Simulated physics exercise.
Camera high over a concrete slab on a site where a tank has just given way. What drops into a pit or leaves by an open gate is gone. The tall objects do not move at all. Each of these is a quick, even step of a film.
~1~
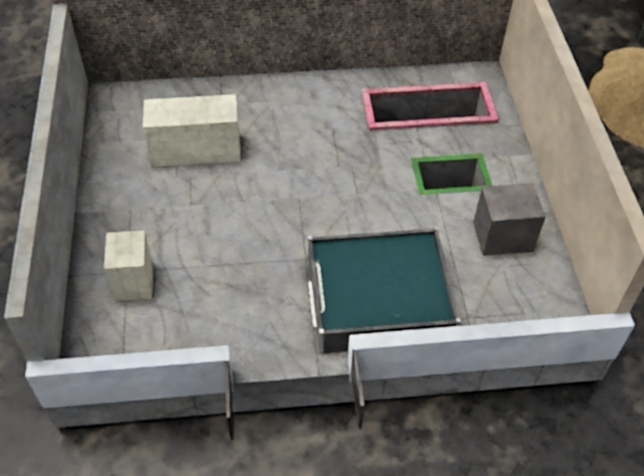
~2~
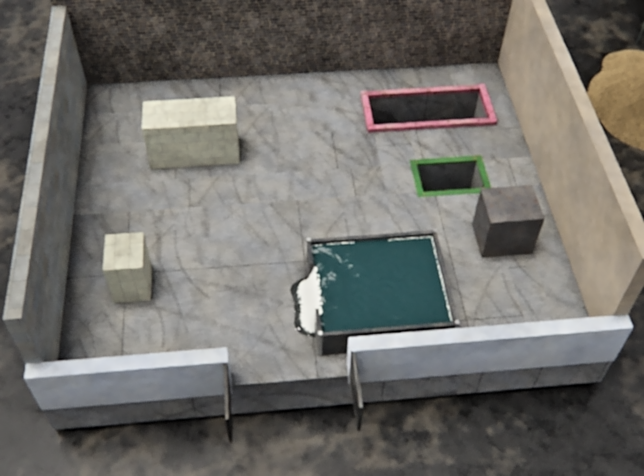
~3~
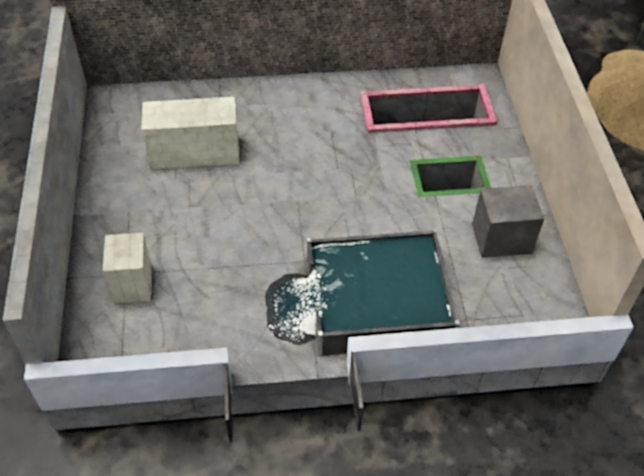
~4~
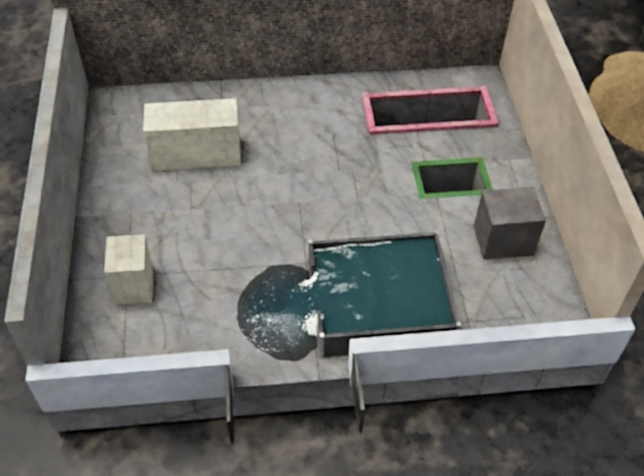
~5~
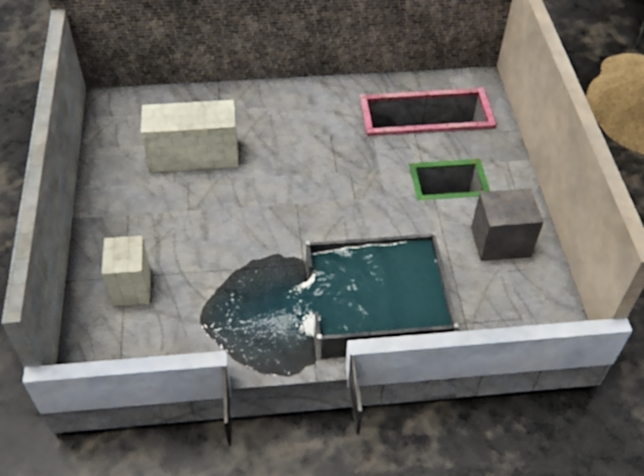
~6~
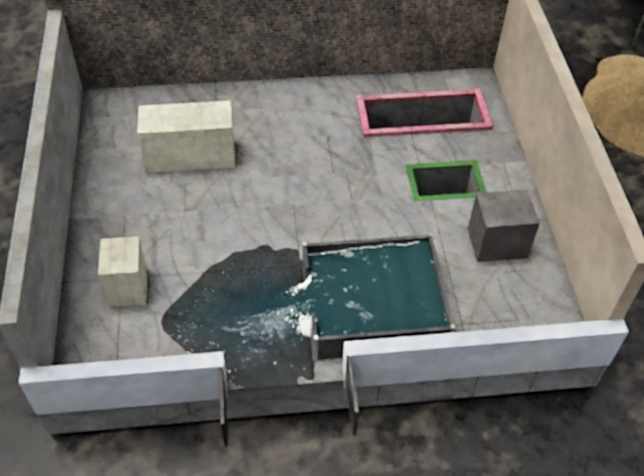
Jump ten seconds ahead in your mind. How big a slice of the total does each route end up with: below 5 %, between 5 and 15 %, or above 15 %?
The gate swallows five to fifteen per cent, the pink pit swallows below five per cent, the green pit swallows below five per cent.
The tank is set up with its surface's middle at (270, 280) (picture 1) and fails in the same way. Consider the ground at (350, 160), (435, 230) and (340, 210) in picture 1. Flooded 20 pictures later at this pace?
In order: Unflooded, then unflooded, then unflooded.
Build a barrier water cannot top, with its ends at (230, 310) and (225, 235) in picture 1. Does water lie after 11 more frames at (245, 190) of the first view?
As far as I can tell, it ends up soaked.
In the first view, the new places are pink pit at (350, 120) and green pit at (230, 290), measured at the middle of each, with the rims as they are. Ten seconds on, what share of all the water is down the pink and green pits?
The pink pit receives 0 per cent and the green pit 40 per cent.
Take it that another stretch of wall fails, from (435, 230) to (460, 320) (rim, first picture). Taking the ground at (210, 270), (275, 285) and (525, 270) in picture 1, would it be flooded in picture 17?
Well, the first is missed by the spill, the next missed by the spill, the last hit by the spill.
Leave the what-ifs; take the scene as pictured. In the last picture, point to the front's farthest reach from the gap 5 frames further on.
Close to (60, 311).
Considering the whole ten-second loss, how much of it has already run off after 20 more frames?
I'd say about 45 per cent.
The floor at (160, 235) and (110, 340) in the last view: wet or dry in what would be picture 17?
First pixel swamped; second pixel swamped.
A moment on, water covers 15 % of the floor; the gate 1 %, the pink pit 0 %, the green pit 0 %.
Next, water covers 25 % of the floor; the gate 2 %, the pink pit 0 %, the green pit 0 %.
Then, water covers 30 % of the floor; the gate 4 %, the pink pit 0 %, the green pit 0 %.
Later, water covers 40 % of the floor; the gate 5 %, the pink pit 0 %, the green pit 0 %.
In the end, water covers 65 % of the floor; the gate 8 %, the pink pit 0 %, the green pit 0 %.
